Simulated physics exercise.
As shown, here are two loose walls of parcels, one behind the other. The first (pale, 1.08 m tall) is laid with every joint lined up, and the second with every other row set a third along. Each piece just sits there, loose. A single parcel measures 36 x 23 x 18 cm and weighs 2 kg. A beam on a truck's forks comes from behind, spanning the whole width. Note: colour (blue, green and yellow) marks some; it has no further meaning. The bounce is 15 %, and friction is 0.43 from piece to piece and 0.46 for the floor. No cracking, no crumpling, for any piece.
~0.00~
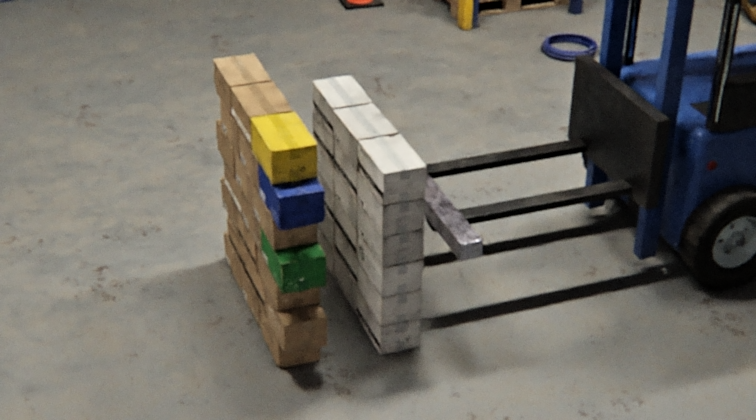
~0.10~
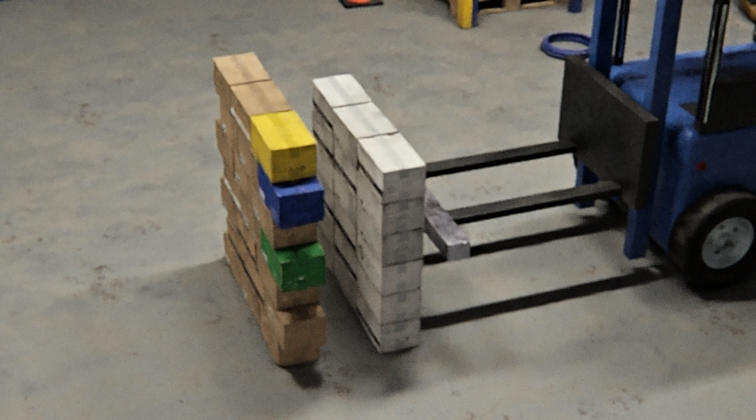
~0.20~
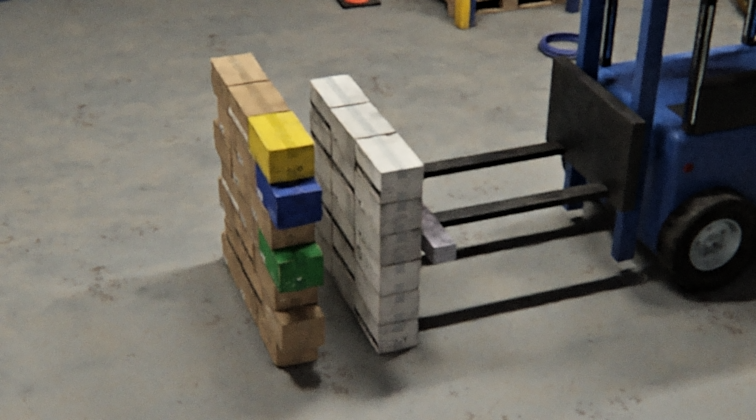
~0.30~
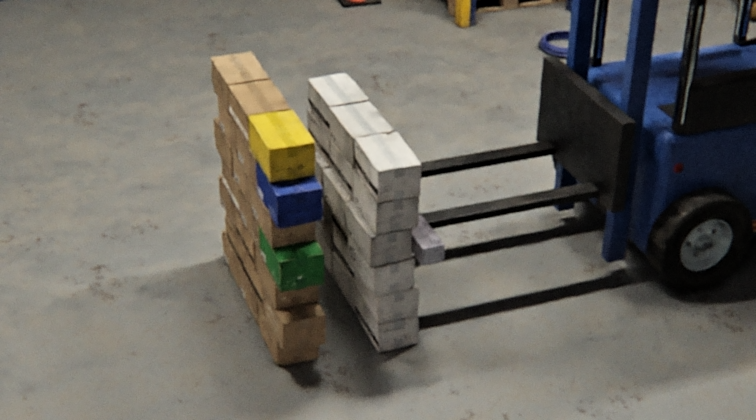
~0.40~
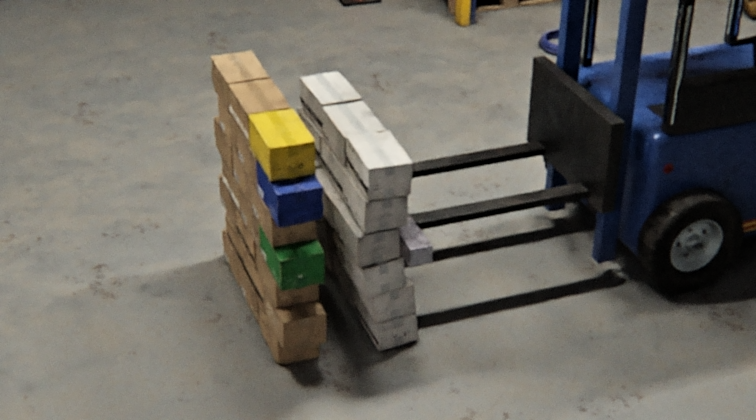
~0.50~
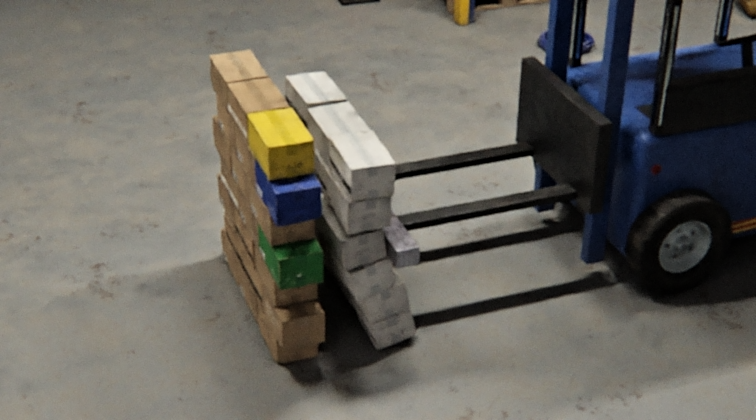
A blue forklift rolled in from the right and pushed a beam into the white wall of blocks, shoving its upper rows left toward the tan wall, whose yellow, blue and green blocks barely moved.
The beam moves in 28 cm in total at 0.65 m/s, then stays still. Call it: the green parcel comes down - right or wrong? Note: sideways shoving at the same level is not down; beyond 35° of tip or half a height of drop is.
Right, it comes down.
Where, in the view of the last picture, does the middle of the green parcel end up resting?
About (90, 385).
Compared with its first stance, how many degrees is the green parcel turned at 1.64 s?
I'd put it at roughly 60 degrees away from its starting angle.
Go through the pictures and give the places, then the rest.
In the first picture (pixels give the middle of a visible side), beam (470, 251) 14 cm from the wall; green parcel (304, 276); blue parcel (303, 211); yellow parcel (283, 131); none of the others has stirred.
The second picture shows beam (457, 252) 8 cm from the wall; green parcel (304, 274).
The third picture shows beam (443, 255) 13 mm from the wall; green parcel (302, 275).
The fourth picture shows beam (432, 256) 52 mm in; green parcel (302, 273).
The fifth picture shows beam (420, 257) 12 cm in; green parcel (303, 272); none of the others has stirred.
The sixth picture shows beam (406, 258) 18 cm in; green parcel (302, 271); yellow parcel (280, 127); blue parcel (300, 207); none of the others has stirred.
After 1.18 s, 2 of the pale wall down; none of the 21 parcels of the second wall down, 20 disturbed; green parcel 16° from how it stood; yellow parcel 16° from how it stood.
After 1.64 s, 15 of the pale wall down; 20 of the 21 parcels of the second wall down; green parcel 63° from how it stood, 32 cm lower; blue parcel 62° from how it stood, 49 cm lower.
In the end (2.9 s), 15 of the pale wall down; 20 of the 21 parcels of the second wall down; green parcel upside down; yellow parcel on its side; blue parcel on its side. From the last view, middles, green parcel near (90, 386).
